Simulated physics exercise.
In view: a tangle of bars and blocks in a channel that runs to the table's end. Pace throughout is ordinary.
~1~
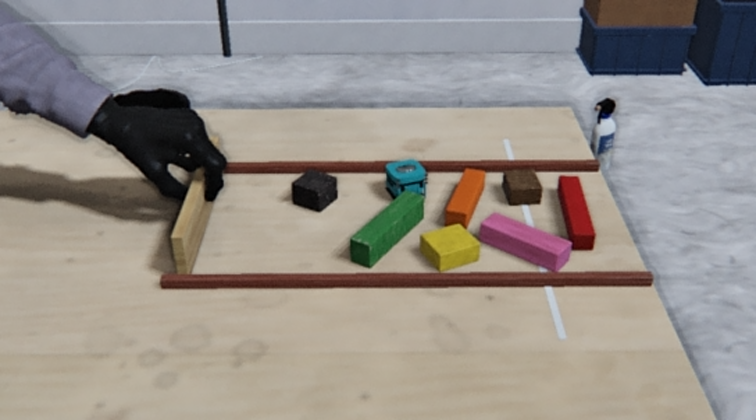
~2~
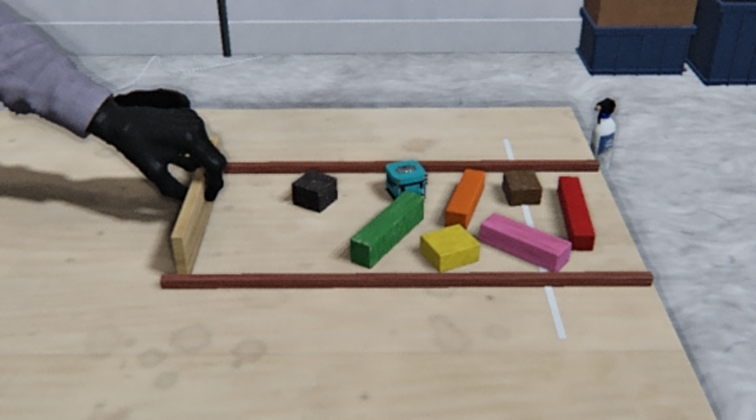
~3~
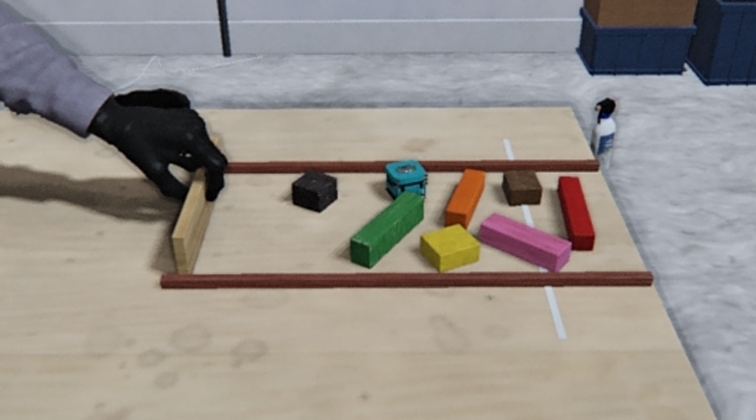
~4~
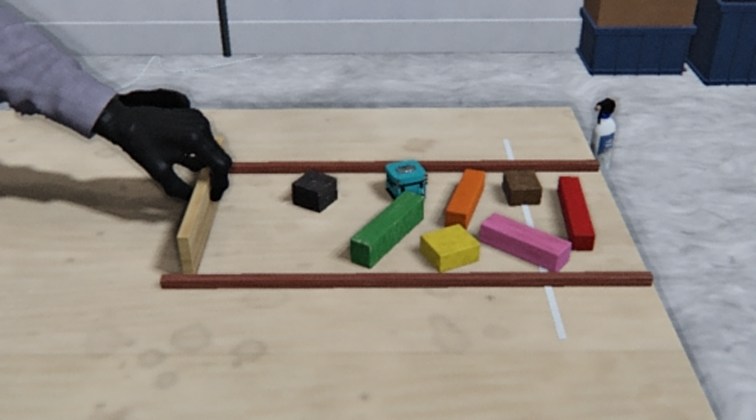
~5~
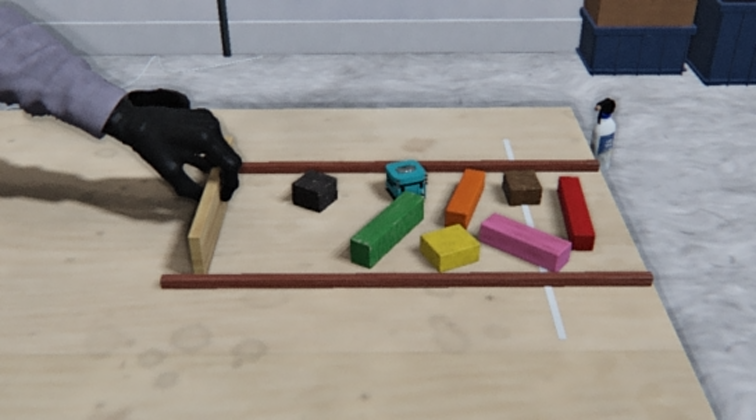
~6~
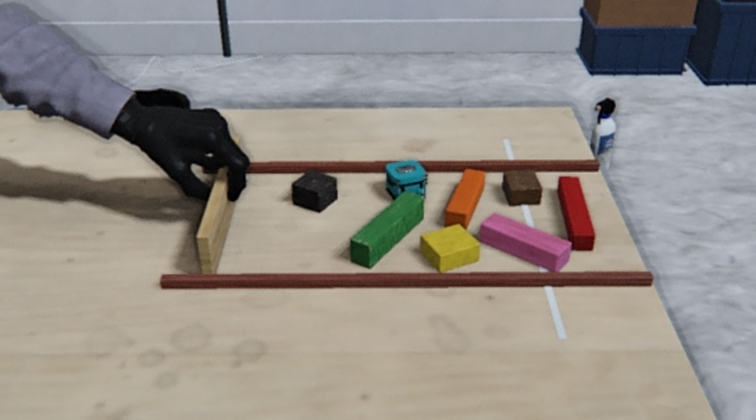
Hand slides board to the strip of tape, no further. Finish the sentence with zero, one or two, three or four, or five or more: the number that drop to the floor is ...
The number that drop to the floor is one or two.
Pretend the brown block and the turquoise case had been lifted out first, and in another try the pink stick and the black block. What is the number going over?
0 in the first case and 0 in the second.
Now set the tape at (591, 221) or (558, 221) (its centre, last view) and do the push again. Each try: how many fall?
The floor gets 6 the first time and 3 the second.
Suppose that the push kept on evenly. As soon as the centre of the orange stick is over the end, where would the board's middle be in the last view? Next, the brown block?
(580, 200) and (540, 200), roughly.
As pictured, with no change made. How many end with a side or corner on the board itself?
It's 2.
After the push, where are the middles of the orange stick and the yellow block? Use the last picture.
First object about (569, 203); second object about (591, 260).
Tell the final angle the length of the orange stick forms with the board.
I'd put it at about 15°.
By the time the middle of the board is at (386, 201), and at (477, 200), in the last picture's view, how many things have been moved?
So far 3, and 8 at the second.
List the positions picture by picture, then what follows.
In the first frame, red stick (575, 211); brown block (522, 187); pink stick (524, 242); board (200, 202); tape (529, 221).
In the second frame, brown block (522, 188); board (200, 202).
In the third frame, pink stick (524, 242); turquoise case (406, 181).
In the fourth frame, red stick (575, 212); orange stick (466, 199).
In the fifth frame, brown block (522, 188); green bar (389, 229).
In the sixth frame, red stick (575, 212); brown block (522, 188); pink stick (524, 242); board (222, 202); tape (529, 221).
Soon after, none off yet; red stick at rest near (575, 212); brown block at rest near (522, 188); pink stick at rest near (524, 242).
In the end, the number that fall off is one or two; gone, red stick.
